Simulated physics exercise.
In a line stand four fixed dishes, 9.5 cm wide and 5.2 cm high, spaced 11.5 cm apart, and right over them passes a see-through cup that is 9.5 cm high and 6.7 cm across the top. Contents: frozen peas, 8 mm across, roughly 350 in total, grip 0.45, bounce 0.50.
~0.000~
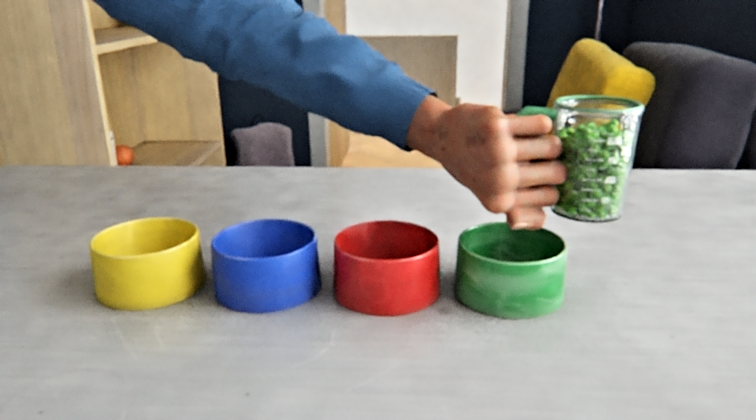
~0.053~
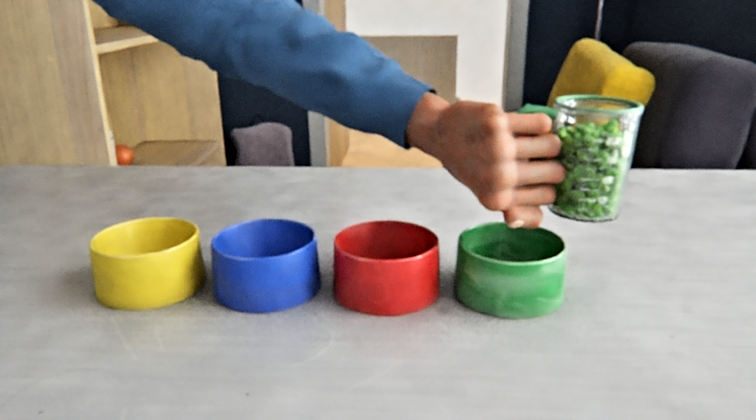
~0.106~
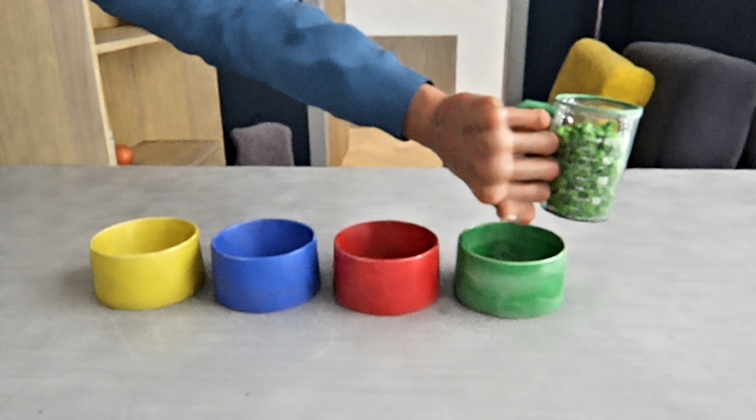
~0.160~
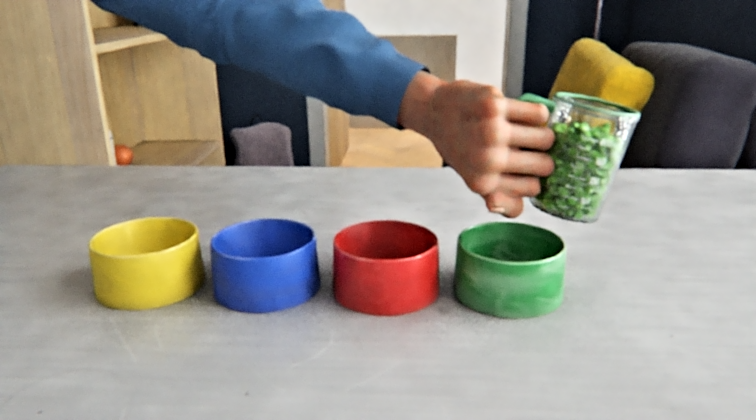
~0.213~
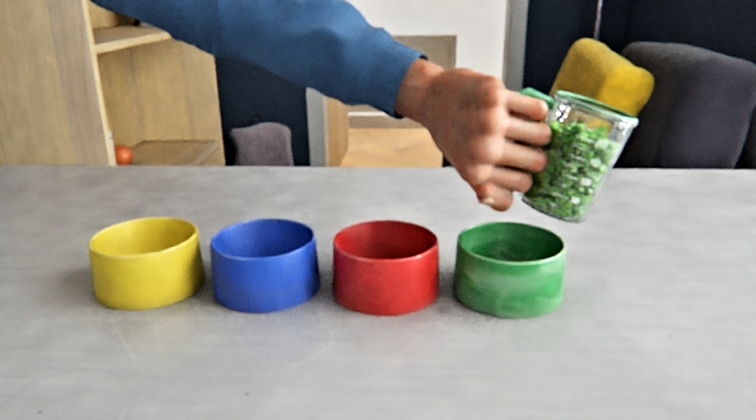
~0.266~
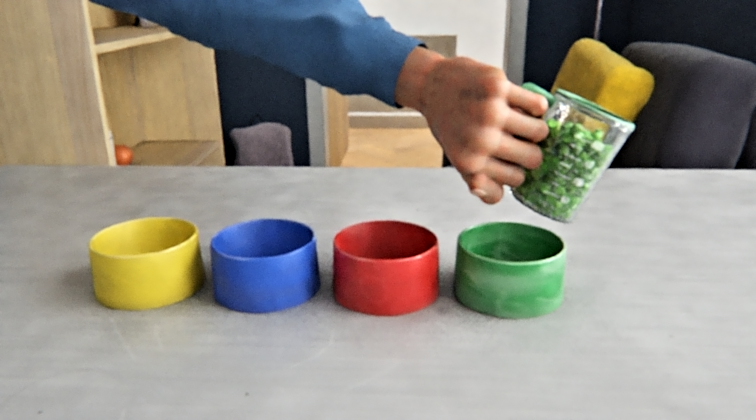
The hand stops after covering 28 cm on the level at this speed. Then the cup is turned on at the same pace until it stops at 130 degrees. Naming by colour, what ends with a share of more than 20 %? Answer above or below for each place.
Red: Below, blue: Below, green: Above, yellow: Below, counter: Below.
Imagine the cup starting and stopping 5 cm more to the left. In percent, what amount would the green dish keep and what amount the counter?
Green: 40; counter: 40.
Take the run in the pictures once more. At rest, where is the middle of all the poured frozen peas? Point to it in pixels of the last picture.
After settling, the middle sits near (508, 269).
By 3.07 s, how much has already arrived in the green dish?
Estimate to date: Some 100 %.
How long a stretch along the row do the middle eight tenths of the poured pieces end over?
About 6 cm.
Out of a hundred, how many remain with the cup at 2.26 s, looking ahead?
Load share: Near 0 percent.
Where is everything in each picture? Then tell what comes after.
Cup at (592, 159), tilt 0 degrees, lip at (639, 104), moved 0.0 cm; middle of the pieces at (591, 165); green dish at (512, 242); red dish at (386, 240); blue dish at (264, 238); yellow dish at (145, 236), in the first frame.
Cup at (590, 158), tilt 1 degrees, lip at (639, 105), moved 0.1 cm; middle of the pieces at (590, 165), in the second frame.
Cup at (586, 158), tilt 5 degrees, lip at (638, 108), moved 0.5 cm; middle of the pieces at (585, 165), in the third frame.
Cup at (579, 158), tilt 11 degrees, lip at (635, 113), moved 1.0 cm; middle of the pieces at (578, 165), in the fourth frame.
Cup at (573, 158), tilt 17 degrees, lip at (633, 118), moved 1.5 cm; middle of the pieces at (571, 164), in the fifth frame.
Cup at (567, 158), tilt 23 degrees, lip at (630, 124), moved 2.0 cm; middle of the pieces at (564, 164); green dish at (511, 241); red dish at (386, 240); blue dish at (264, 238); yellow dish at (144, 236). The cup turns about 115 degrees a second and travels 10 cm a second, in the sixth frame.
After 1.46 s, tilt 130 degrees; cup holds 0 %, green 100 %.
Then, at 2.26 s, tilt 130 degrees; cup holds 0 %, green 100 %.
After 3.07 s, tilt 130 degrees; cup holds 0 %, green 100 %.
At rest (3.4 s), red 0 %, blue 0 %, green 100 %, yellow 0 %, counter 0 %.
